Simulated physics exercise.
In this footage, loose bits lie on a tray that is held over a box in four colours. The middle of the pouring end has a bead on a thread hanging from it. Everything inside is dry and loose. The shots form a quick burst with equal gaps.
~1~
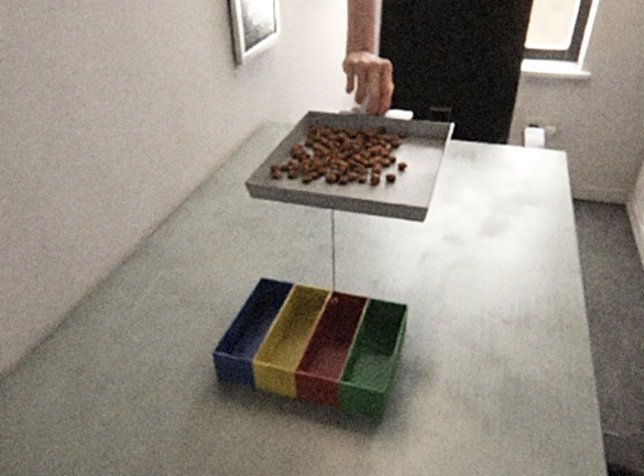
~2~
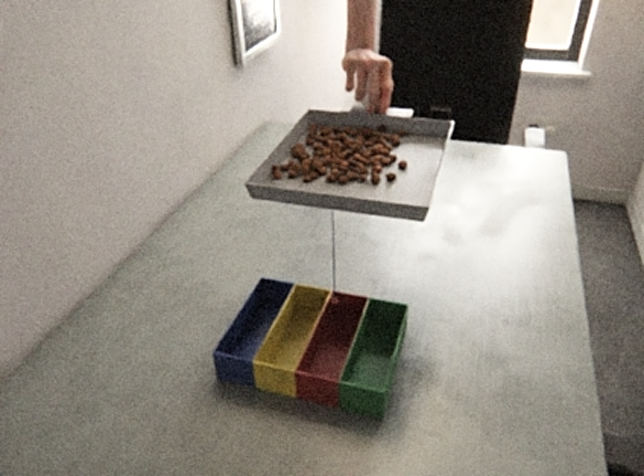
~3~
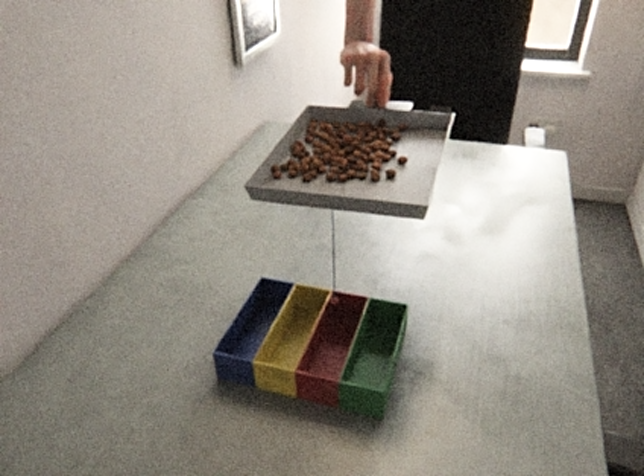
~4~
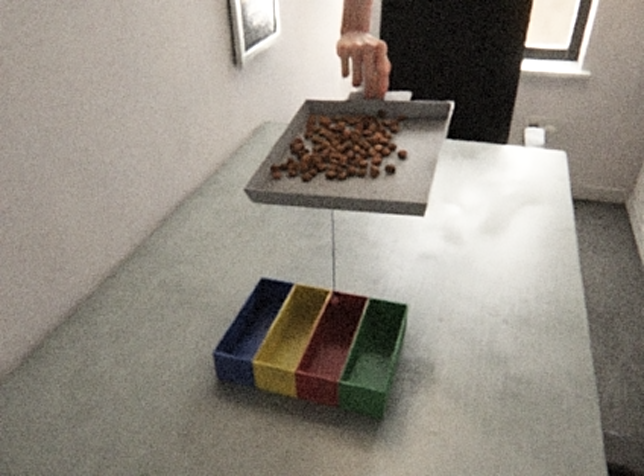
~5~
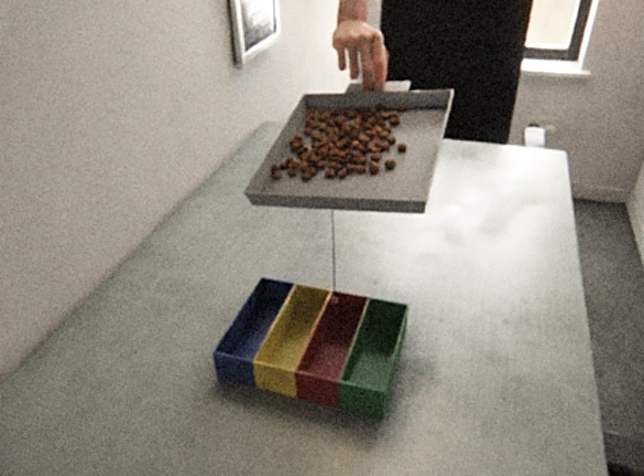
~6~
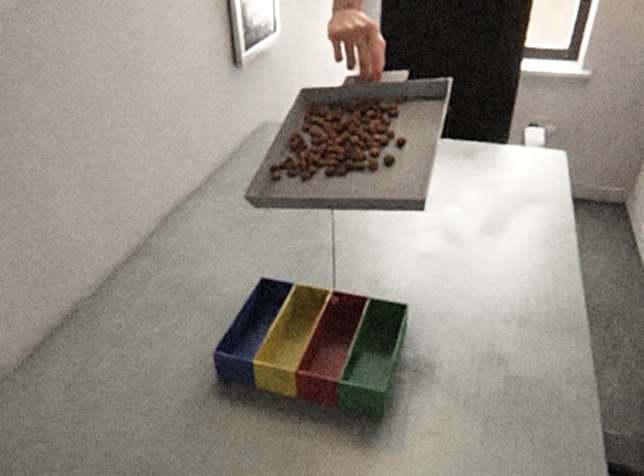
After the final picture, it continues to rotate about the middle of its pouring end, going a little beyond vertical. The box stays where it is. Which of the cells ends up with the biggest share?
Blue.
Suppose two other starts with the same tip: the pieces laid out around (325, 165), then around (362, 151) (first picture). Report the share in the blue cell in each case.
First 70 %, then 80 %.
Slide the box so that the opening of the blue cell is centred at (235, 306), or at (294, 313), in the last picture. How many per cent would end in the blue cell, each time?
40 per cent the first time, 10 per cent the second time.
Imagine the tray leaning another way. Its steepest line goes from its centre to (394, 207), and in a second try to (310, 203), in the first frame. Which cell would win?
First aim: The green one. Second aim: Blue.
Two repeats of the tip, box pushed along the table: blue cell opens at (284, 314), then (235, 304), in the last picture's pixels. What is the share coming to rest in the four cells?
The first comes to 40 percent and the second to 100 percent.
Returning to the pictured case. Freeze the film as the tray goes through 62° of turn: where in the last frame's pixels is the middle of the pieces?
In the last view, the load is centred near (282, 191).
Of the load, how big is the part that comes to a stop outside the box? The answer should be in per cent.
It comes to 10 per cent or so.
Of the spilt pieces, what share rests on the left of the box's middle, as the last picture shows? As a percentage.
Looks like close to 100 per cent of it.
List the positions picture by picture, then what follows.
The first frame shows corners of the pouring end at (249, 181) and (425, 205), level; middle of the load at (348, 155), bits of dog kibble; bead on its thread at (334, 302); blue cell at (234, 367); yellow cell at (275, 377); red cell at (317, 387); green cell at (361, 397).
The second frame shows corners of the pouring end at (249, 181) and (426, 204), level; middle of the load at (348, 154).
The third frame shows corners of the pouring end at (249, 184) and (425, 202), tipped barely, lowest at the left corner; middle of the load at (347, 150).
The fourth frame shows corners of the pouring end at (248, 187) and (424, 200), tipped a little, lowest at the left corner; middle of the load at (347, 146).
The fifth frame shows corners of the pouring end at (248, 190) and (423, 198), tipped a little, lowest at the left corner; middle of the load at (346, 141).
The sixth frame shows corners of the pouring end at (248, 193) and (422, 196), tipped clearly, lowest at the left corner; middle of the load at (345, 137); blue cell at (235, 367); yellow cell at (275, 377); red cell at (317, 387); green cell at (362, 397).
Soon, tray tipped steeply; nearly all on the tray; a stray few falling or outside the box.
A while on, tray tipped past a quarter turn; about a quarter on the tray; about half in the blue cell; a stray few in the yellow cell; about a quarter falling or outside the box.
Towards the end, tray tipped past a quarter turn; most in the blue cell; a stray few in the yellow cell; a small part falling or outside the box.
Finally, tray tipped past a quarter turn; most in the blue cell; a stray few in the yellow cell; none in the green cell; none in the red cell; a small part outside the box.
